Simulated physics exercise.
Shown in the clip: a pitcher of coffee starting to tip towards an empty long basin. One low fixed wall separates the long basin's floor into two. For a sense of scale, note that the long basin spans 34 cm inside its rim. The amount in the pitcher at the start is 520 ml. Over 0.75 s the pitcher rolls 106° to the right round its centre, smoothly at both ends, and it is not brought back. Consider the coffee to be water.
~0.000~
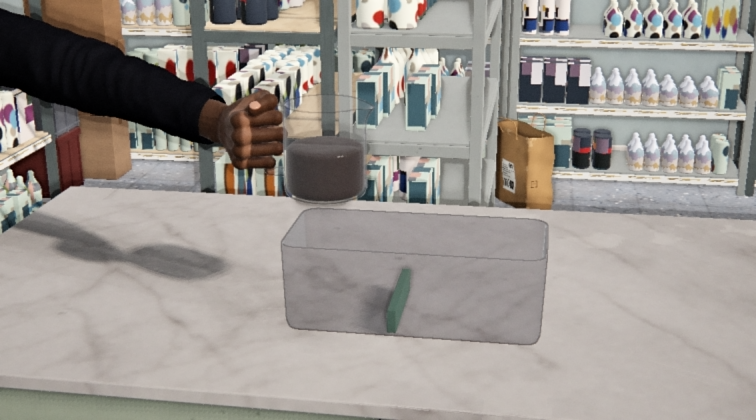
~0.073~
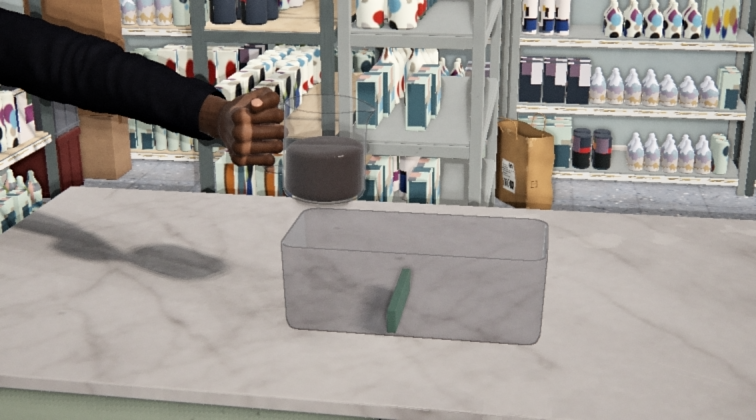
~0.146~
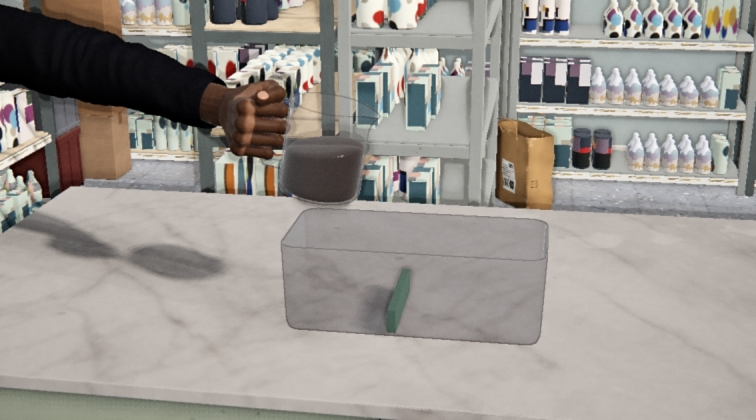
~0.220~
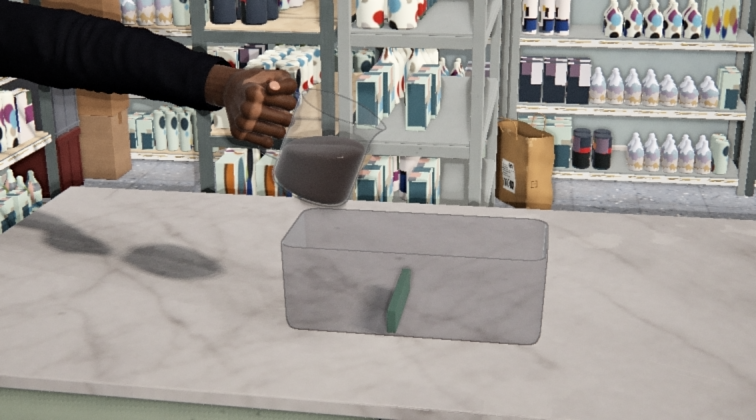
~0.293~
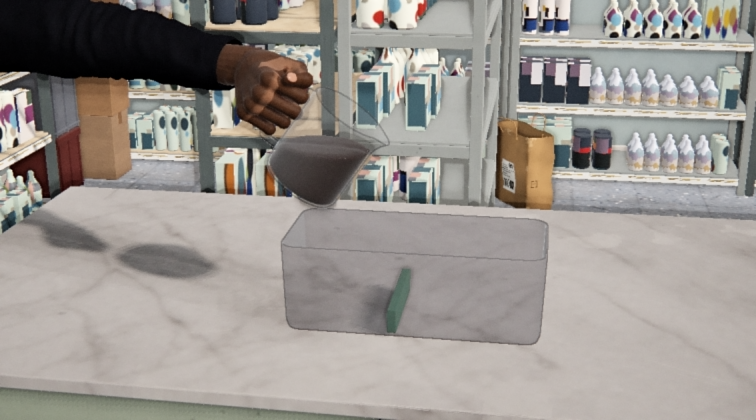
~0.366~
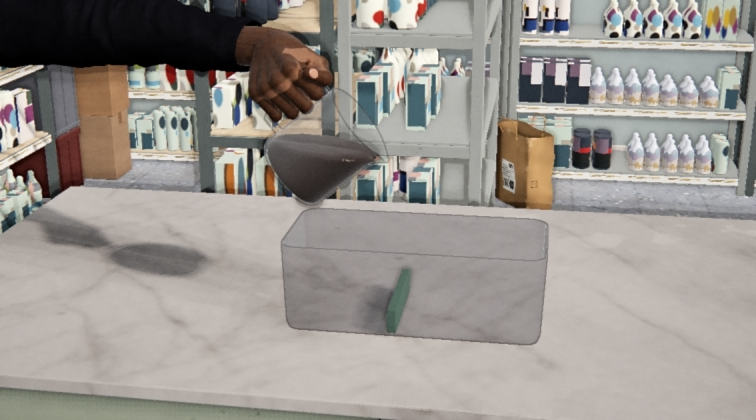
A hand tilts a clear pitcher of dark coffee rightward above a transparent long basin.
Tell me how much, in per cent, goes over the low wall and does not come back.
I would say about 91 per cent.
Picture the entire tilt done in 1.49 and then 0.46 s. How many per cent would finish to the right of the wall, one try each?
Try 1: Approx. 90 %; try 2: Approx. 90 %.
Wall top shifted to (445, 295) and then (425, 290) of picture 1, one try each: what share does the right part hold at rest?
10 % and 25 %.
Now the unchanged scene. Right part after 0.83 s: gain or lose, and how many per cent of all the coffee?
The share moves up, by some 24 per cent.
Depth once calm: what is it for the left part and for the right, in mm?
Final reading - left some 2 mm, right some 18 mm.
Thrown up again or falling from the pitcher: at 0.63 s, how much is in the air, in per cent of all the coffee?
24 %.
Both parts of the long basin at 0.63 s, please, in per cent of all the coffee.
Around 1 percent on the left and 16 on the right.
Then, 0.63 s in, the tilt is 100° and 60 per cent is still to pour, 1 is left of the wall and 15 right of it.
Then, 0.83 s in, the tilt is 106° and 18 per cent is still to pour, 6 is left of the wall and 66 right of it.
Then, 1.03 s in, the tilt is 106° and 3 per cent is still to pour, 6 is left of the wall and 87 right of it.
Then, 1.25 s in, the tilt is 106° and 0 per cent is still to pour, 7 is left of the wall and 91 right of it.
Finally, 8 per cent lies left of the wall, 91 right of it and 1 outside.
